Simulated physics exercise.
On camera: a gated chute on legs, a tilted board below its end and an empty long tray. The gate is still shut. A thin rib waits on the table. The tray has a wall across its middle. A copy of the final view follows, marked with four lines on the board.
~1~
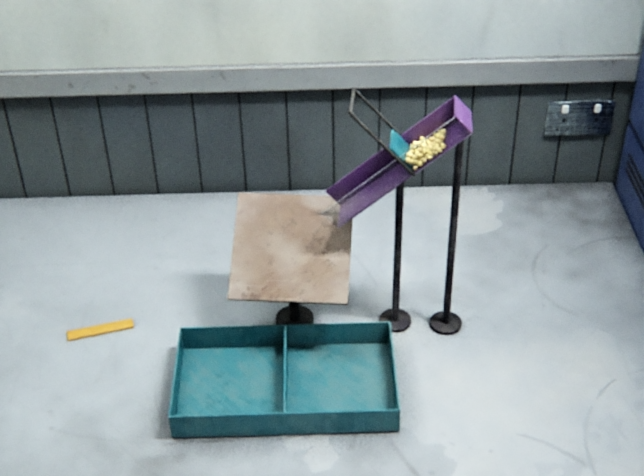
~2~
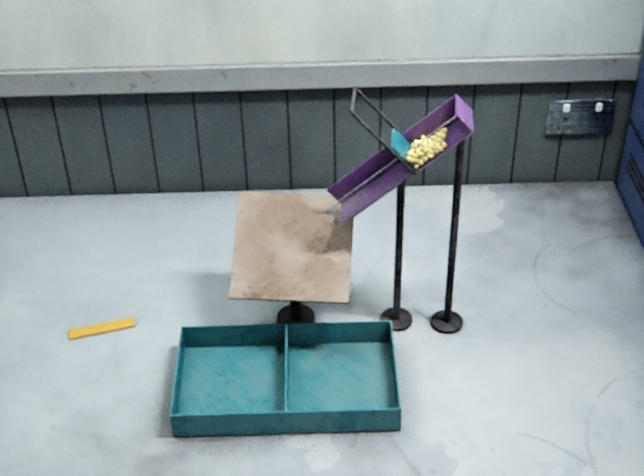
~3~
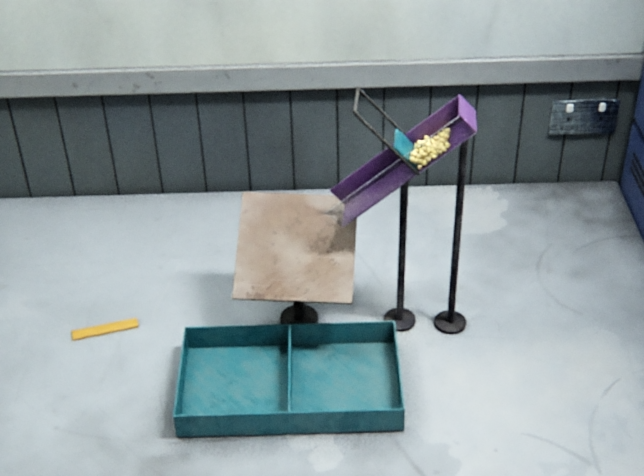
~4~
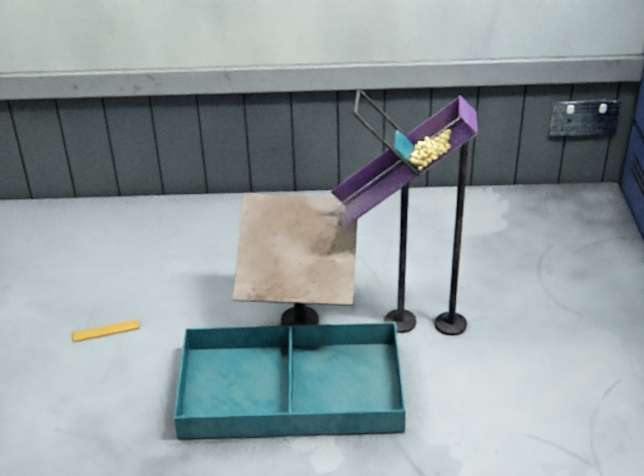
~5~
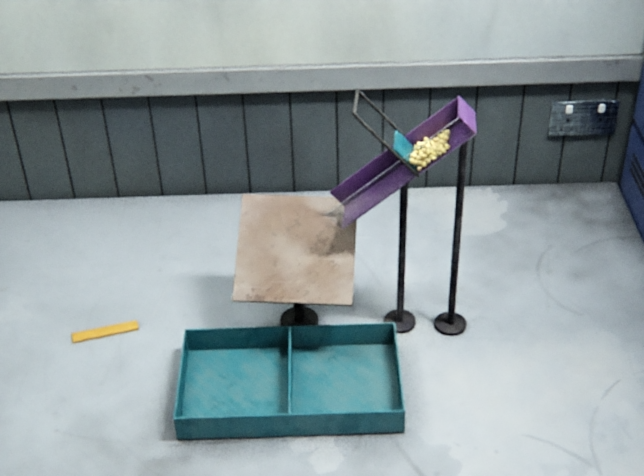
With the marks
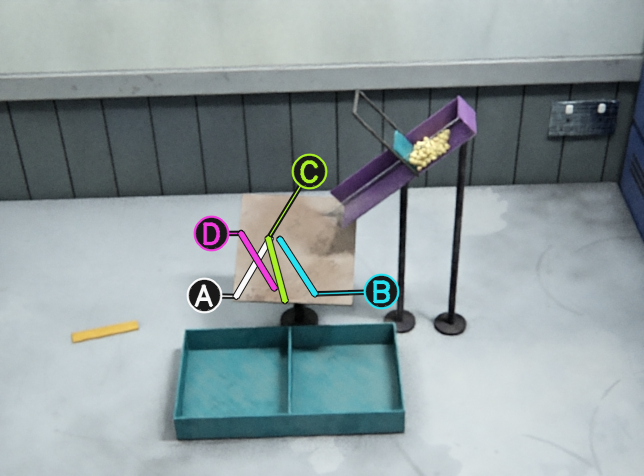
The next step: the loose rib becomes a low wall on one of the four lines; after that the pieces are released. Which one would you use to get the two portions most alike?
Line D.
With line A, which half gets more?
The left half.
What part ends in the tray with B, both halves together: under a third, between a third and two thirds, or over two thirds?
It is over two thirds.
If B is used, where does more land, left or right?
Right.
On the marked copy, line A from (270, 238) to (236, 296); line B from (279, 239) to (314, 293); line C from (268, 238) to (284, 300); line D from (241, 233) to (274, 288).
Choosing A, of what is caught, the bulk in the left half, a small share in the right.
Choosing B, of what is caught, a small share in the left half, all but a few in the right.
Choosing C, of what is caught, a small share in the left half, all but a few in the right.
Choosing D, of what is caught, close to half in the left half, close to half in the right.
